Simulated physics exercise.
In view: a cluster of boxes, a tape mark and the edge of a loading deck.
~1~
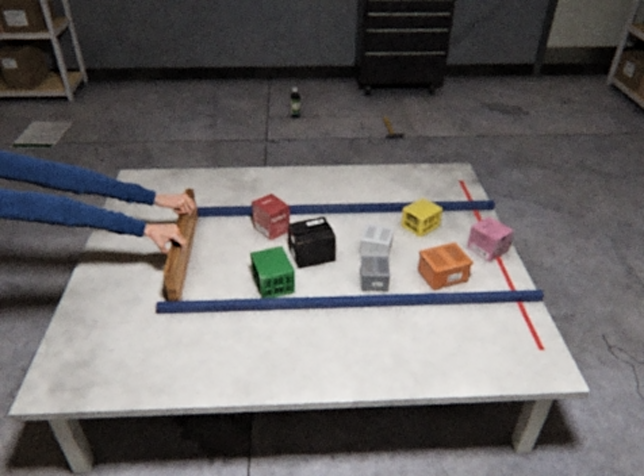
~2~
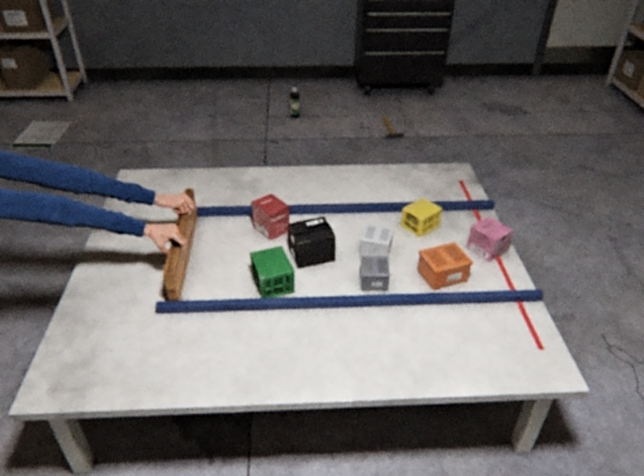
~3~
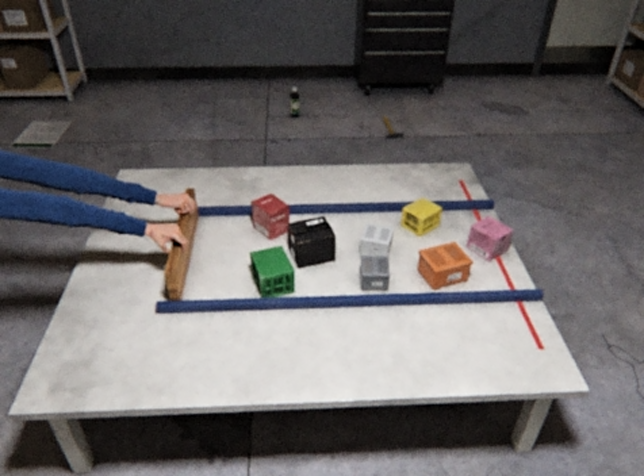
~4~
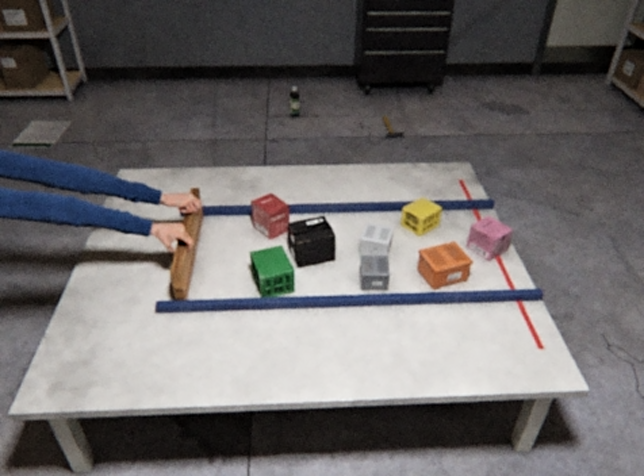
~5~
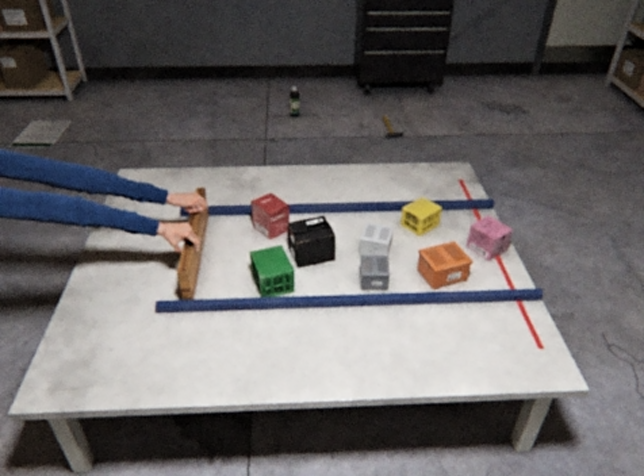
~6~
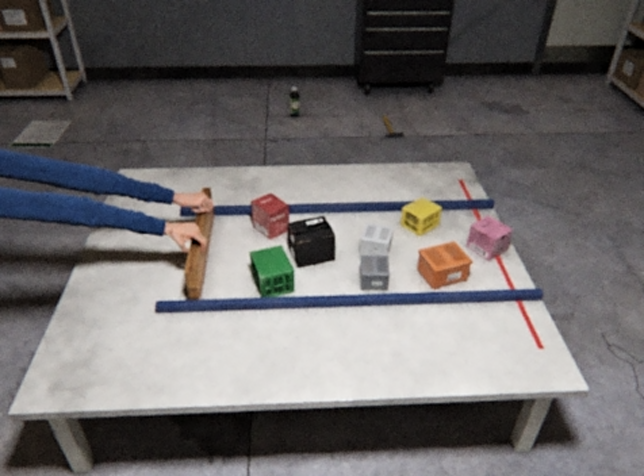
Two hands in blue sleeves gripped a wooden plank between two blue rails on a white table and slid it slightly right, while the colourful boxes ahead of it stayed still near a red line.
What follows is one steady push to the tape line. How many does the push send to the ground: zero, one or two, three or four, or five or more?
The number that fall off is five or more.
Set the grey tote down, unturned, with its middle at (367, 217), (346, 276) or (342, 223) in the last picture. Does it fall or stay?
In turn it is lost; falls; tumbles off.
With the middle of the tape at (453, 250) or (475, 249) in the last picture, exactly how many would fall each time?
It would be 2 and 5.
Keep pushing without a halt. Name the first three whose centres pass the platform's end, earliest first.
Earliest first: The pink box, then the orange tote, then the white tote.
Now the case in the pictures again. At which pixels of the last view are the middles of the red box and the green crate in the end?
First (498, 215), then (526, 267).
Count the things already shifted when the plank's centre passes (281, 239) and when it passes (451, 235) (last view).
The counts are 2 and 8.
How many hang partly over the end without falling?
3 of them.
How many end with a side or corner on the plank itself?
In contact: 3.
Early on, none off yet; pink box at rest near (489, 238); orange tote at rest near (444, 265); yellow crate at rest near (421, 216).
A while later, none off yet; pink box at rest near (489, 238); orange tote travelled about its own width near (487, 267); yellow crate travelled a little near (436, 216).
Finally, the number that fall off is five or more; lost, grey tote, white tote, yellow crate, orange tote and pink box.
